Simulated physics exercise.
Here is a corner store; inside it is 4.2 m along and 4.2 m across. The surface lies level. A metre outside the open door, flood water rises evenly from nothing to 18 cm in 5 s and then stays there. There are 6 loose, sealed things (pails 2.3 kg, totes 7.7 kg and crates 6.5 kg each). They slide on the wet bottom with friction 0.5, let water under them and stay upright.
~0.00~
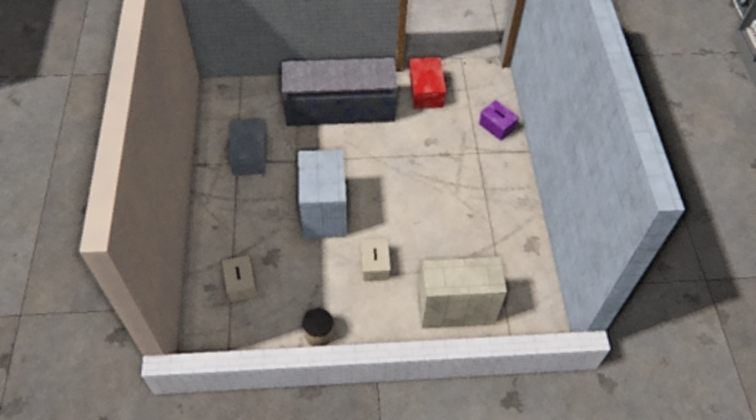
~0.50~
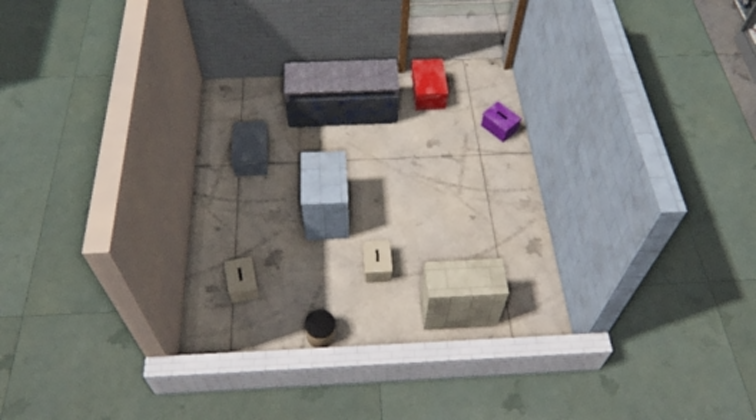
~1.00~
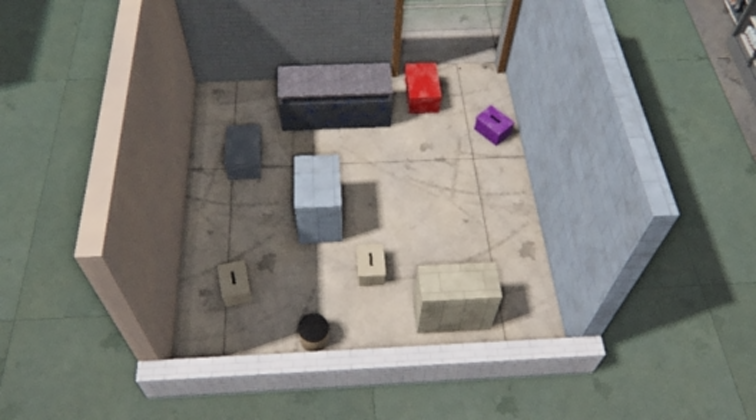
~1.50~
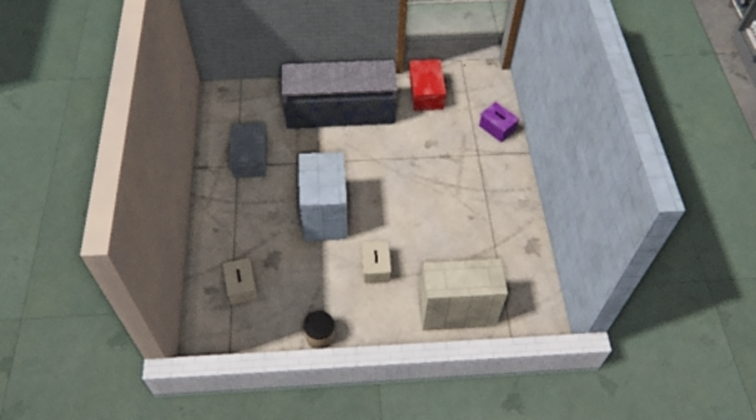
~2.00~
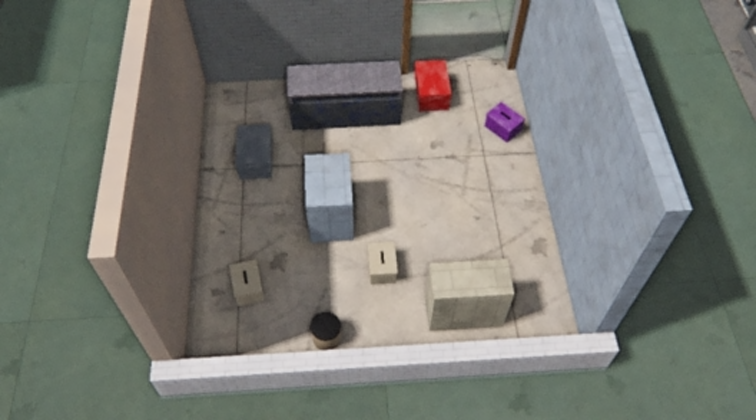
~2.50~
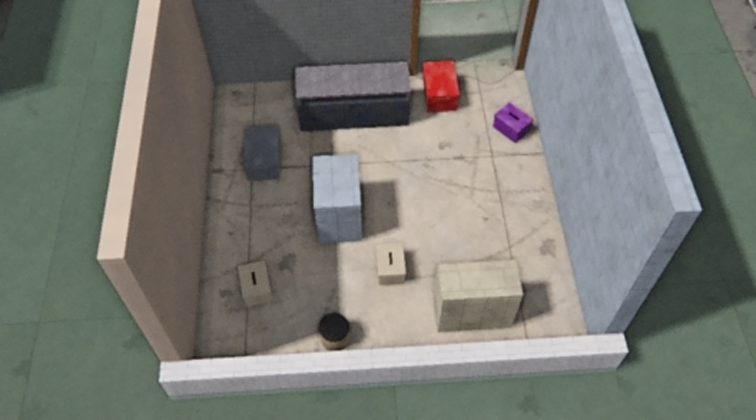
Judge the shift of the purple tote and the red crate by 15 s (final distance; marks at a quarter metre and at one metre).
The purple tote ends far away, the red crate travels far.
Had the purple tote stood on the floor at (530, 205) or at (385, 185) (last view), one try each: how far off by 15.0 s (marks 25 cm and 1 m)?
In turn: It ends far away; it is nudged along.
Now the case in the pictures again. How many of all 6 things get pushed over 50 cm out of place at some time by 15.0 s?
6 of them.
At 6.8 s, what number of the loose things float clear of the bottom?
1 of them.
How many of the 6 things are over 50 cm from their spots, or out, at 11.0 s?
By then 4.
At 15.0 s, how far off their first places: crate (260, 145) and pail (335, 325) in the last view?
In that order: 100 cm, 400 cm.
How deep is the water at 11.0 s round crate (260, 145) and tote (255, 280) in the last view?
Roughly 1 and 8 cm.
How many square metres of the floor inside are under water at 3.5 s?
Roughly 1.5 m2.
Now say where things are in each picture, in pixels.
The purple tote at (500, 114) rests on the ground; the red crate at (428, 75) rests on the ground; 0.0 m2 under water; 0 of 6 have shifted, in the first frame.
The purple tote at (502, 116), on the bottom; the red crate at (430, 76) rests on the ground; 0.0 m2 under water; 0 of 6 have shifted, in the second frame.
The purple tote at (495, 120), on the bottom; the red crate at (423, 80) rests on the ground; water covers 0.0 m2; 0 of 6 have shifted, in the third frame.
The purple tote at (500, 116) rests on the ground; the red crate at (428, 77), on the bottom; 0.0 m2 under water; 0 of 6 have shifted, in the fourth frame.
The purple tote at (506, 116), on the bottom; the red crate at (433, 78) rests on the ground; water covers 0.0 m2; 0 of 6 have shifted, in the fifth frame.
The purple tote at (514, 117), on the bottom; the red crate at (441, 78) rests on the ground; water covers 0.1 m2; 0 of 6 have shifted, in the sixth frame.
After 3.5 s the purple tote is near (514, 117), 0.0 m from its start, aground; the red crate is near (440, 81), 0.1 m from its start, aground; 0 afloat.
After 6.8 s the purple tote is near (505, 233), 1.7 m from its start, aground; the red crate is near (391, 211), 2.2 m from its start, afloat; 1 afloat.
After 11.0 s the purple tote is near (533, 324), 2.9 m from its start, afloat; the red crate is near (254, 200), 3.0 m from its start, afloat; 5 afloat.
After 15.0 s the purple tote is near (533, 325), 2.9 m from its start, afloat; the red crate is near (276, 116), 2.2 m from its start, afloat; 6 afloat.
